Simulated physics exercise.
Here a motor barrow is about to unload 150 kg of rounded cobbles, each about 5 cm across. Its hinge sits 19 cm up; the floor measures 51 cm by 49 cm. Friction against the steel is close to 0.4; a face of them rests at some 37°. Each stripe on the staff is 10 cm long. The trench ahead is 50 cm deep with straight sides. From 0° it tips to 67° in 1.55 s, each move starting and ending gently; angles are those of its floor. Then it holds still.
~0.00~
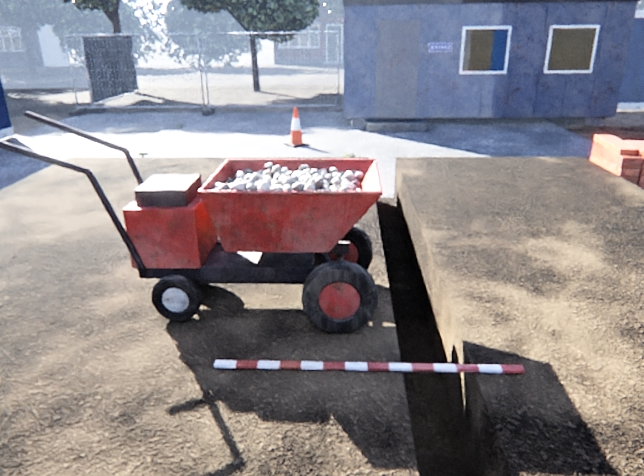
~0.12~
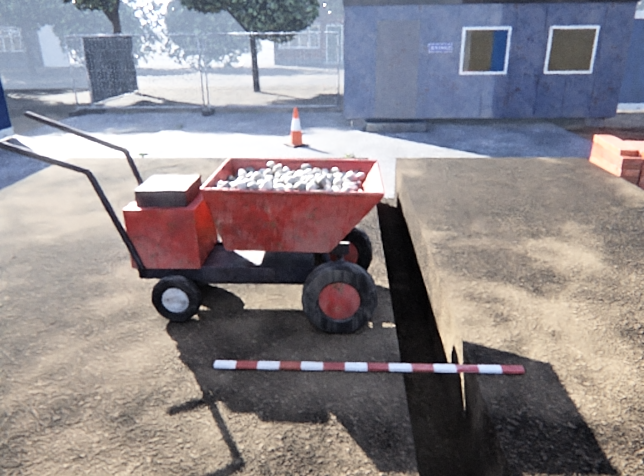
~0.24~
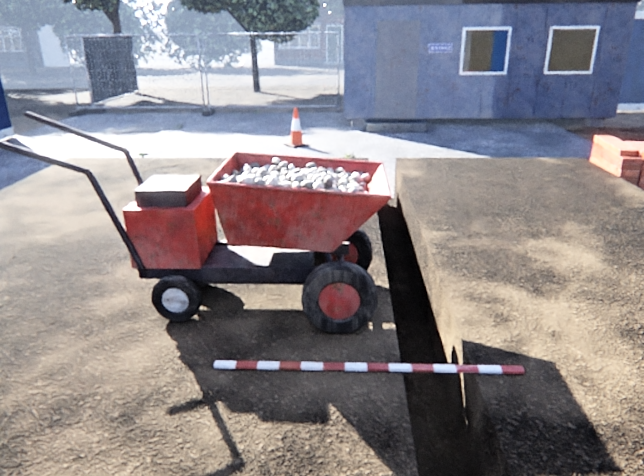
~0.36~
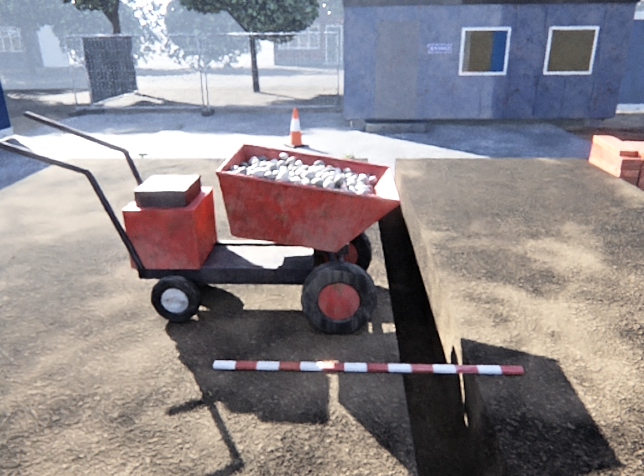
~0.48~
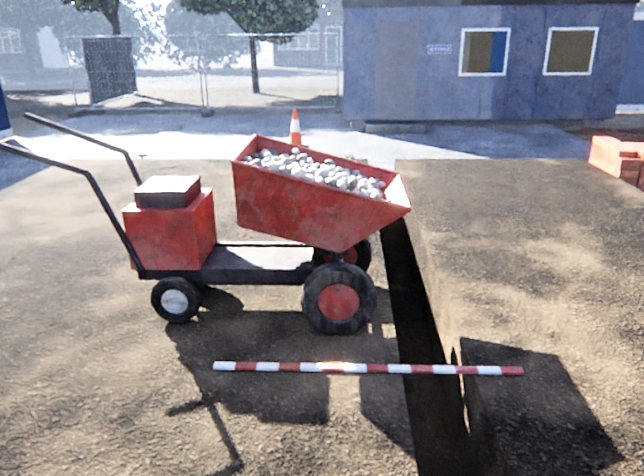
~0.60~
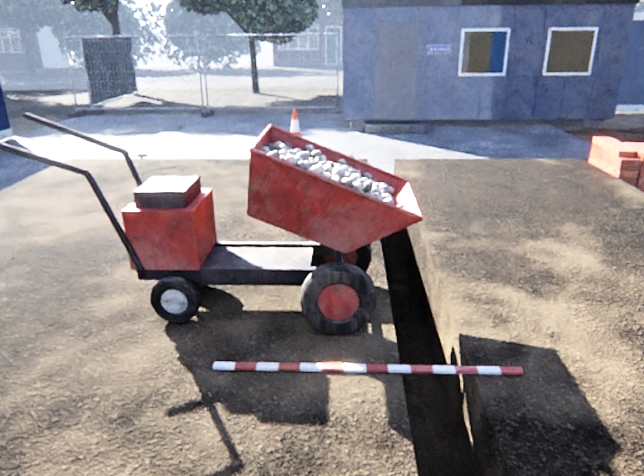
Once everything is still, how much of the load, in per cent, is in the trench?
Roughly 29 per cent ends in the trench.
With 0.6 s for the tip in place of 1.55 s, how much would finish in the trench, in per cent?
It would be near 20 per cent.
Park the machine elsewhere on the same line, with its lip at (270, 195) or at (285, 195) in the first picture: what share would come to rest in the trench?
About 75 and 90 per cent.
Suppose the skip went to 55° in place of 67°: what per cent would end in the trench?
In that case some 15 per cent.
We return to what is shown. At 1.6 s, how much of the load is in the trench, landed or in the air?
Some 0 per cent.
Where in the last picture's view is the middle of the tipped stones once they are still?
Near (481, 304).
After 1.2 s the floor is at 56°; 99 % in the skip; the foremost stones are at (459, 263).
After 1.6 s the floor is at 67°; 65 % in the skip, 35 % past the trench; the foremost stones are at (557, 328).
After 2.0 s the floor is at 67°; 36 % in the skip, 1 % in the trench, 63 % past the trench; the foremost stones are at (607, 306).
After 4.0 s the floor is at 67°; 0 % in the skip, 29 % in the trench, 71 % past the trench; the foremost stones are past the picture's edge.
